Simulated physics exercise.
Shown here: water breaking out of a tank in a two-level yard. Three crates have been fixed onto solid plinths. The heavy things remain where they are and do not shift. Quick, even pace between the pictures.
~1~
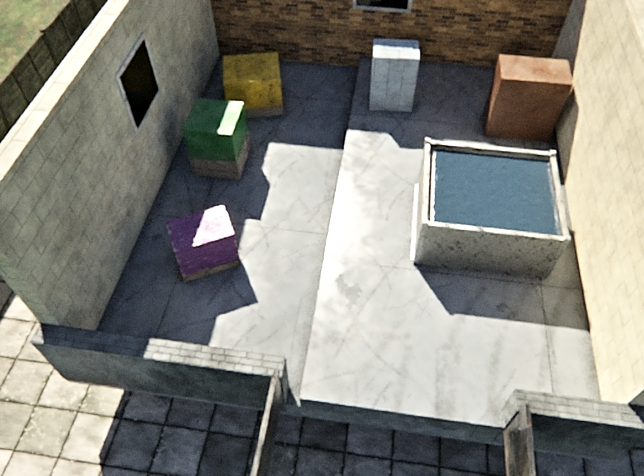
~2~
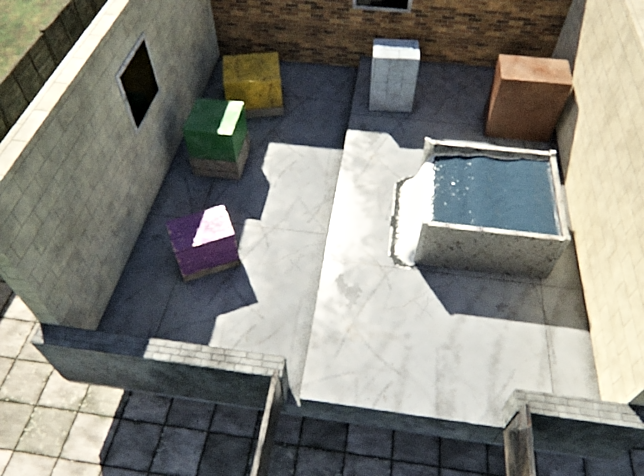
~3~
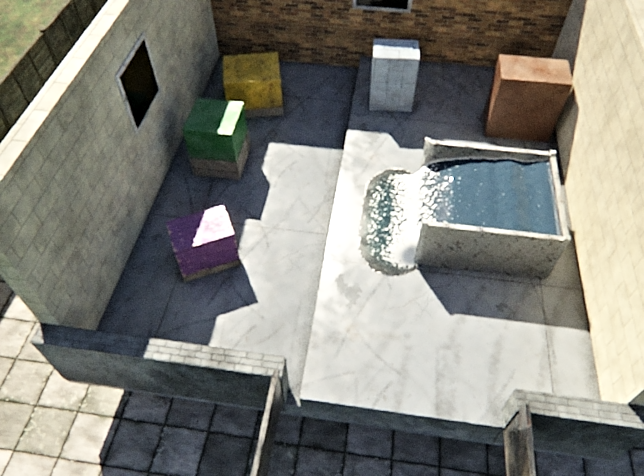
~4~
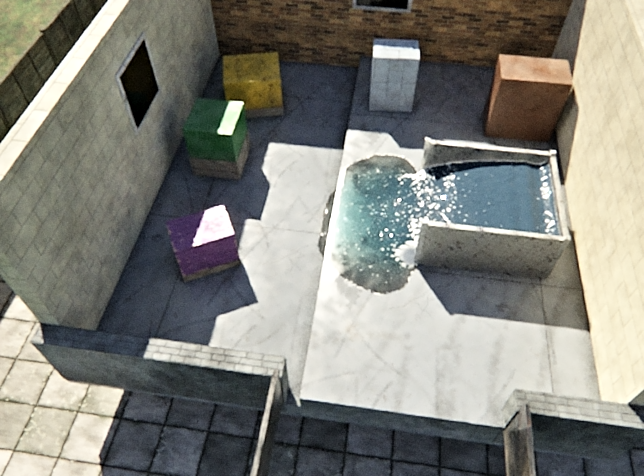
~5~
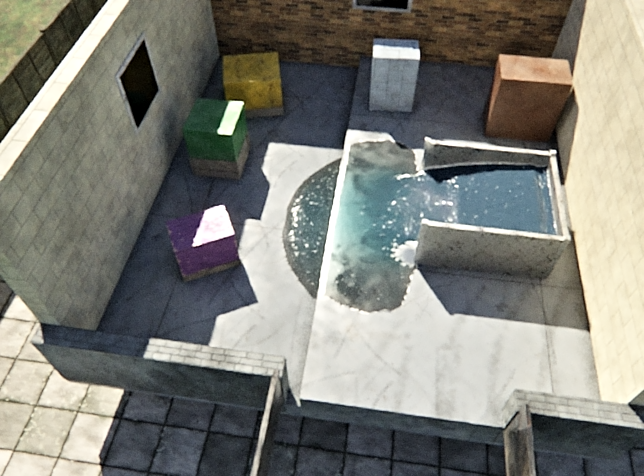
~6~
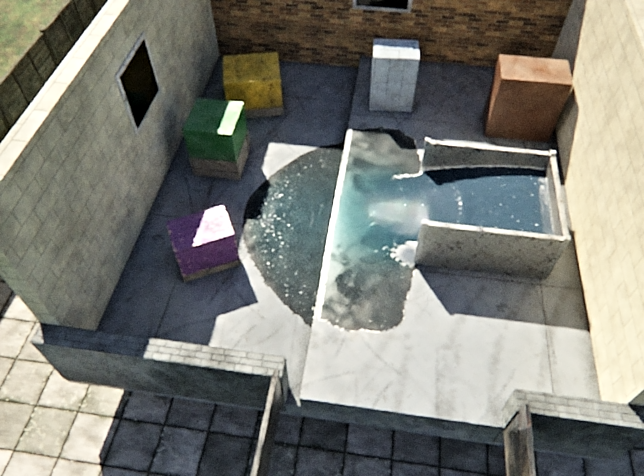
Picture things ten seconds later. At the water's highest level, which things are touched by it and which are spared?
Going through them: The purple crate is touched; the green crate is spared; the yellow crate is touched.
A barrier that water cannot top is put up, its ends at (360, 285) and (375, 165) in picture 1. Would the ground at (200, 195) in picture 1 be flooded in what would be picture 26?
My call: Spared.
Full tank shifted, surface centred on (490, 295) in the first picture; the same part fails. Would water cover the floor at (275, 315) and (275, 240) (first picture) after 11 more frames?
The first spot is inundated and the second is inundated.
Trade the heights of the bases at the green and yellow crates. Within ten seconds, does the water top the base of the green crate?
As for the green, it goes under.
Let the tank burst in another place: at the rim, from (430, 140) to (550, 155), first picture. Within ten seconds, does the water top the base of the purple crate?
Looking at the purple crate, it is left alone.
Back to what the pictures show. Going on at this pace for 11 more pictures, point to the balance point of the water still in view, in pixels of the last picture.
The water's centre sits above (292, 219).
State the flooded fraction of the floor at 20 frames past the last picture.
It comes to 55 per cent.
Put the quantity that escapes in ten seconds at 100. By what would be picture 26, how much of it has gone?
10 per cent.
A moment on, water covers 40 % of the floor; the purple crate water round its plinth, the green crate water round its plinth, the yellow crate water round its plinth.
Next, water covers 50 % of the floor; the purple crate water round its plinth, the green crate water round its plinth, the yellow crate water round its plinth.
Then, water covers 55 % of the floor; the purple crate water round its plinth, the green crate water round its plinth, the yellow crate water round its plinth.
Later, water covers 55 % of the floor; the purple crate water round its plinth, the green crate water round its plinth, the yellow crate water round its plinth.
In the end, water covers 50 % of the floor; the purple crate was topped, the green crate stayed above the water, the yellow crate was topped.
